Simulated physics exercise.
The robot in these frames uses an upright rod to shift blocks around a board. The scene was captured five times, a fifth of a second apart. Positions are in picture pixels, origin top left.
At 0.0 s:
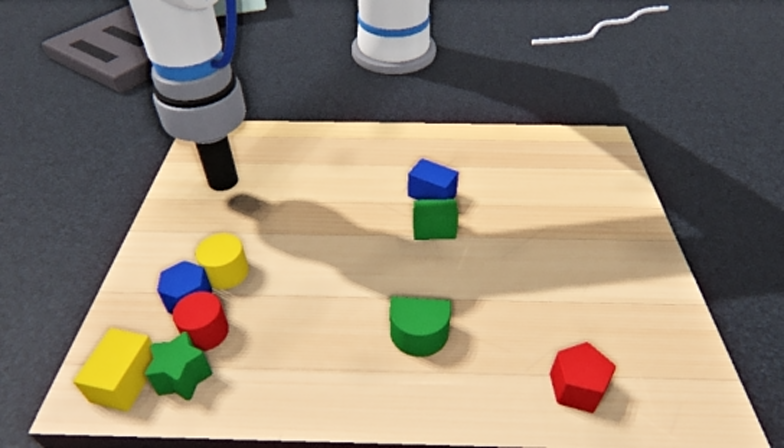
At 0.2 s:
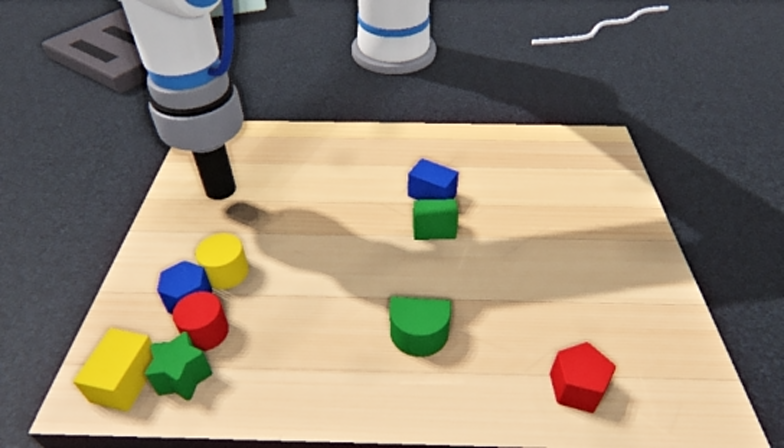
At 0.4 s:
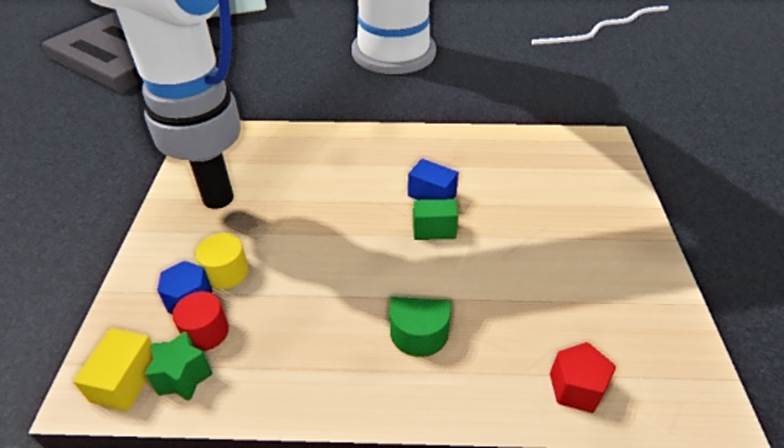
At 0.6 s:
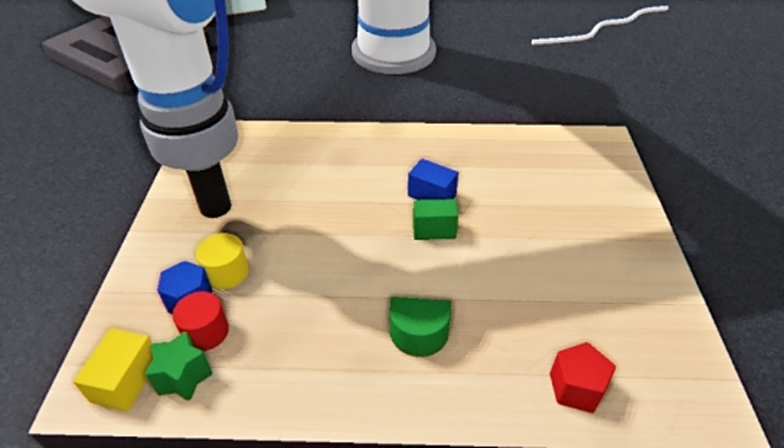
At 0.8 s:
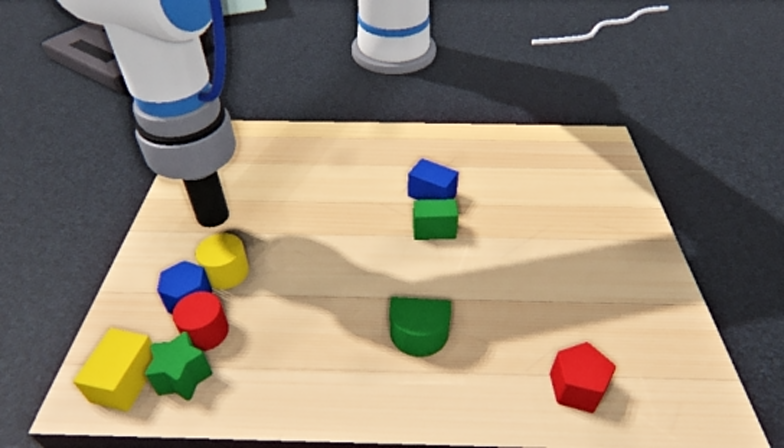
A robot arm with a black rod moved slightly down the left side of a wooden board, nearing the yellow disc, while the scattered red, blue, green and yellow blocks all stayed still.
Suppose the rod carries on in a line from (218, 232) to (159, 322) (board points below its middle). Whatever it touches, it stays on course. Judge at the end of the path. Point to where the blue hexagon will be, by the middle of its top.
The answer is (167, 327).
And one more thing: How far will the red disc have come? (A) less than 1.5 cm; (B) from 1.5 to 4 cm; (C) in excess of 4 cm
B (from 1.5 to 4 cm)
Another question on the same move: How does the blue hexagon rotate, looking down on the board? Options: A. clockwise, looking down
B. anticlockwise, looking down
Letter B.
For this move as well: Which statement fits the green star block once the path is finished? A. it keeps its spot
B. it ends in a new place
My pick is B.
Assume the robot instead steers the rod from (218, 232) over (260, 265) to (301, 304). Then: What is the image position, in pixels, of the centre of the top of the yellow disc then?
I'd place it at (230, 274), taking the centre of its top.
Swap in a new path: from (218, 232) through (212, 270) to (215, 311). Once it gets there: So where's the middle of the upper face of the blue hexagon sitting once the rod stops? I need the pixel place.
I expect it at (163, 295).
On the path given first. One third of the way, rod (195, 244); yellow disc (220, 253).
Two thirds of the way, rod (174, 274); green star block (174, 365), turned 30° clockwise; blue hexagon (172, 300); red disc (203, 324); yellow disc (222, 255).
At the end, rod (151, 307); yellow oblong (112, 363), turned 15° clockwise; green star block (179, 368), turned 50° clockwise; blue hexagon (167, 327), turned 50° anticlockwise; red disc (213, 333); yellow disc (222, 255).
